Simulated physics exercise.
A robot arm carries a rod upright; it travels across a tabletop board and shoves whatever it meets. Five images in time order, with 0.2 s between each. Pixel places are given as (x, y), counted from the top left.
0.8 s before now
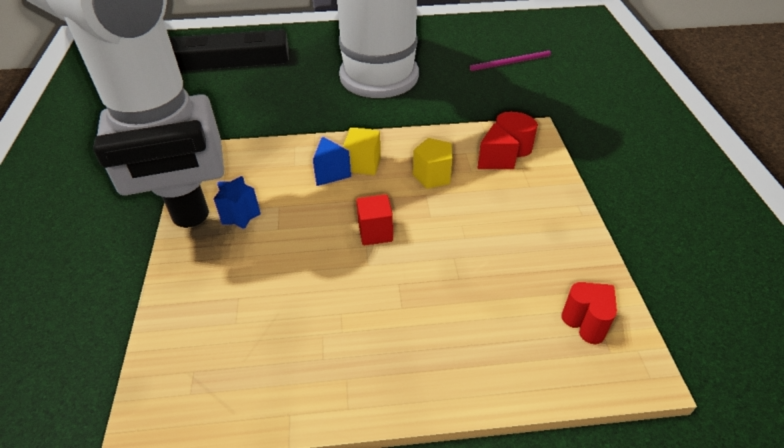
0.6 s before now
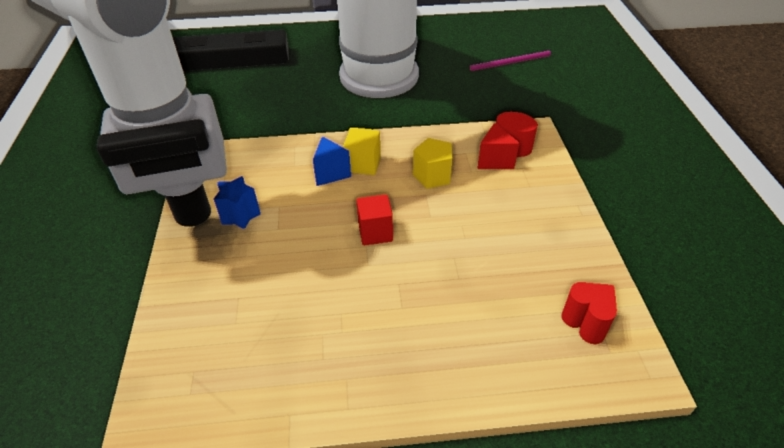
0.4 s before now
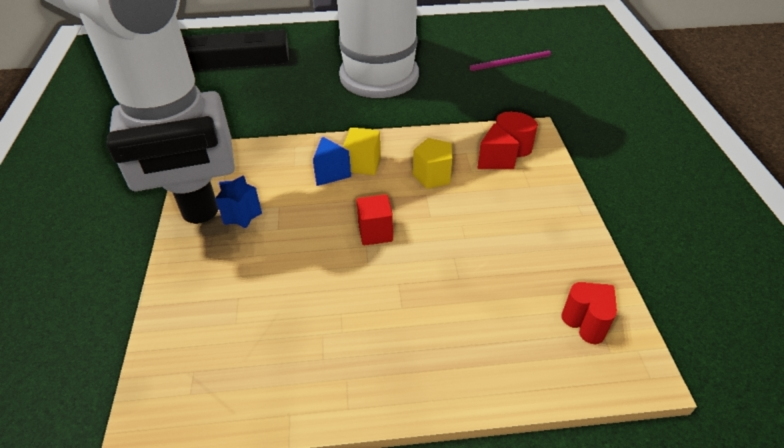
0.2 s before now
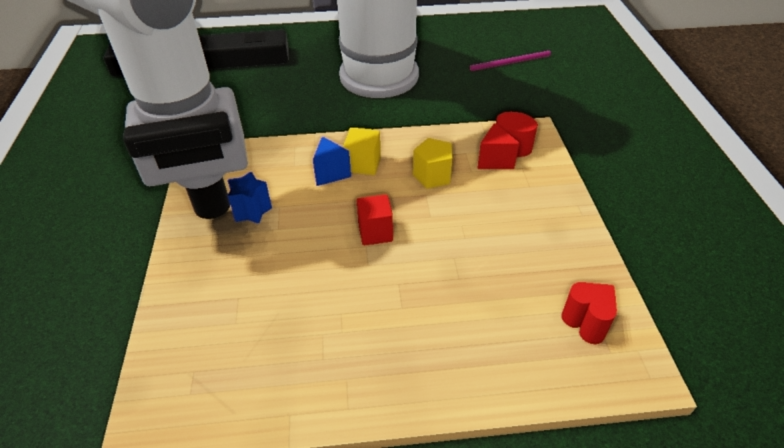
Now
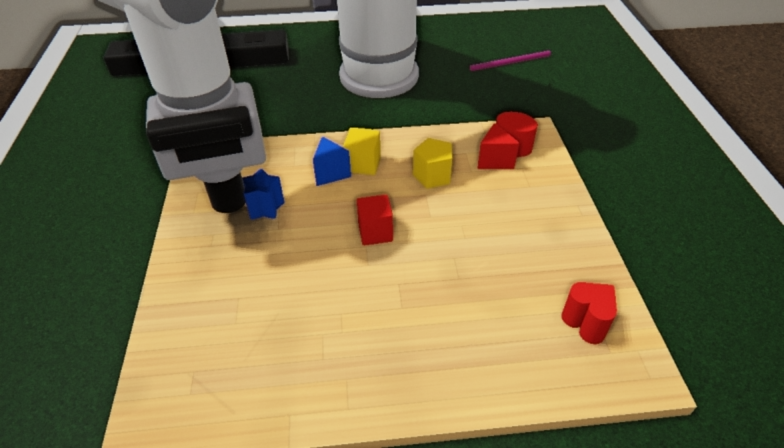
A grey robot arm with a black-tipped rod starts beside a blue star block at the left of a wooden board, seen from above at a fixed angle. Blue and yellow blocks sit near the back, red ones at right and centre, and a red heart lower right. The rod eases right, then nudges the star slightly right and back, while the other blocks stay put.
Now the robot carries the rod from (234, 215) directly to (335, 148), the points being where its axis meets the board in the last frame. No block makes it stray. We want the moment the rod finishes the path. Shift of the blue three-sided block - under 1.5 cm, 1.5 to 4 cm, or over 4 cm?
Displacement: Within 1.5 cm.
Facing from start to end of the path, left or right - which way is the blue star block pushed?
Slides right.
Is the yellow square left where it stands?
I believe so.
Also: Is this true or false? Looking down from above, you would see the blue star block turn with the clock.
True - the claim holds.
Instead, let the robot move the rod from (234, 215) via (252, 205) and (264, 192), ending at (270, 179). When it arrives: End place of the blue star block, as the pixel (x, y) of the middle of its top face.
My prediction: (291, 166).
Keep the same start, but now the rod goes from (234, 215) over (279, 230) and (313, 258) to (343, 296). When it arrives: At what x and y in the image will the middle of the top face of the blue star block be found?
The point I'd pick in the picture is (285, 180).
On the path given first. One third of the way, rod at (268, 176); blue star block at (296, 168), turned 30° clockwise.
Two thirds of the way, rod at (302, 154); blue star block at (306, 165), turned 75° clockwise; blue three-sided block at (334, 152), turned 35° anticlockwise.
At the end, rod at (333, 134); blue star block at (306, 165), turned 75° clockwise; blue three-sided block at (336, 152), turned 20° anticlockwise; yellow square still.
